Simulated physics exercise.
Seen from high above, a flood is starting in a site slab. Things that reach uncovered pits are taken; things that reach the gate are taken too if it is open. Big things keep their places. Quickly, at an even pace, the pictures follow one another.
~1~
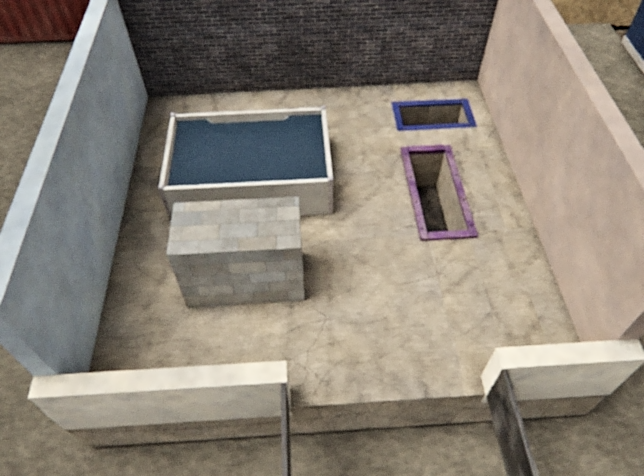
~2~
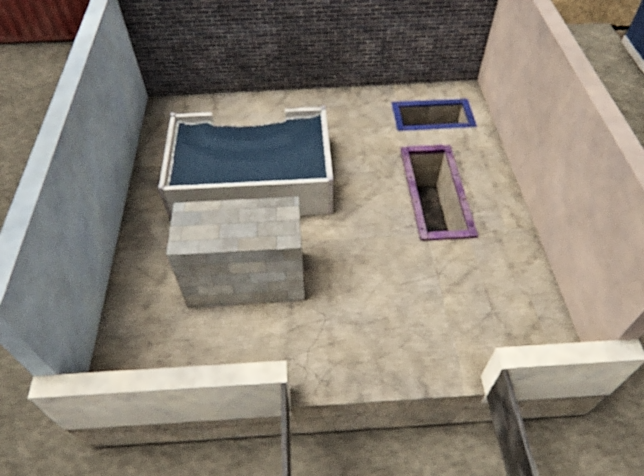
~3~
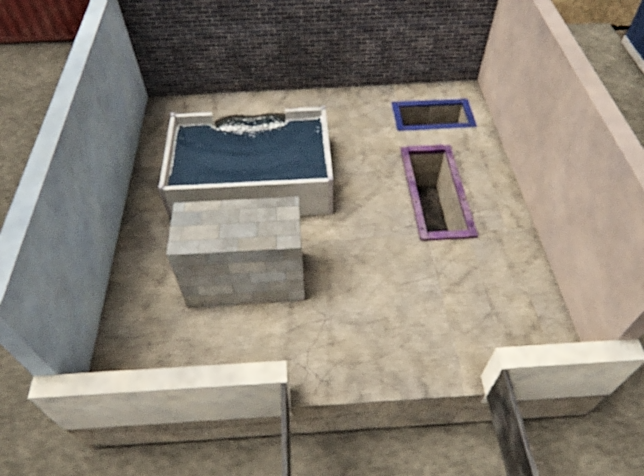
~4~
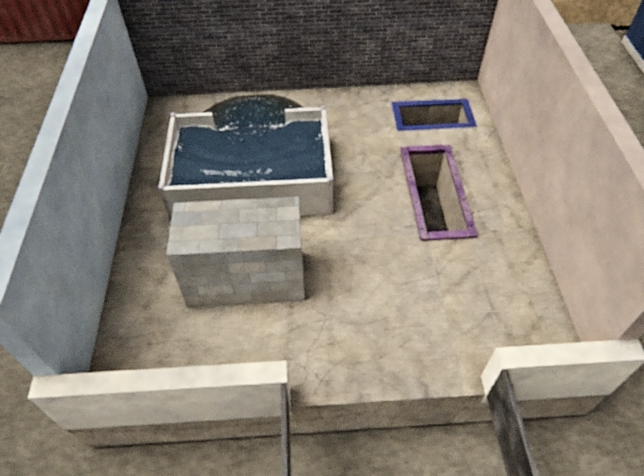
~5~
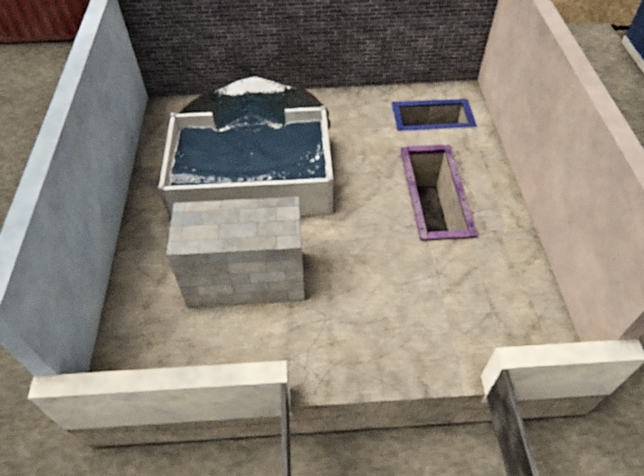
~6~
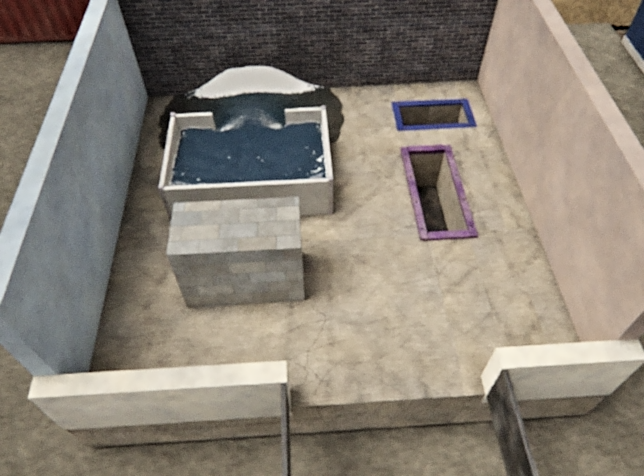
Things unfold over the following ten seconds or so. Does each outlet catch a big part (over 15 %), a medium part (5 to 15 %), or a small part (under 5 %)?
Parts caught - gate: A small part; purple pit: A small part; blue pit: A big part.
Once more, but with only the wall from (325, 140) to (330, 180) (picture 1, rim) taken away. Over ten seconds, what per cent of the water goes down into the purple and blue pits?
I'd say the purple pit gets around 50 percent and the blue pit around 8 percent.
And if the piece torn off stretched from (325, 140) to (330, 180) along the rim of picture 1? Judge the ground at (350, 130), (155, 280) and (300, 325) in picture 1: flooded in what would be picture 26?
First spot spared, second spot spared, third spot spared.
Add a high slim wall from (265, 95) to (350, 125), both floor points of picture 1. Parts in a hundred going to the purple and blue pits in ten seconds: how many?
Purple 2 %, blue 8 %.
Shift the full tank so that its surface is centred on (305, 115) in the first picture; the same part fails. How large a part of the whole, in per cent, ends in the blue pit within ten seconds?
The blue pit gets around 25 per cent.
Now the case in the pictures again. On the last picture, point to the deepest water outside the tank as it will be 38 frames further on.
Check roughly (84, 400).
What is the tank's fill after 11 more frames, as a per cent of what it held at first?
Roughly 50 percent.
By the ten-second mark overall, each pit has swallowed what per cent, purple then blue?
Roughly 0 %, then roughly 24 %.
A moment on, water covers 15 % of the floor; the gate 0 %, the purple pit 0 %, the blue pit 0 %.
Next, water covers 30 % of the floor; the gate 0 %, the purple pit 0 %, the blue pit 2 %.
Then, water covers 50 % of the floor; the gate 0 %, the purple pit 0 %, the blue pit 8 %.
Later, water covers 80 % of the floor; the gate 0 %, the purple pit 1 %, the blue pit 16 %.
In the end, water covers 95 % of the floor; the gate 3 %, the purple pit 1 %, the blue pit 24 %.
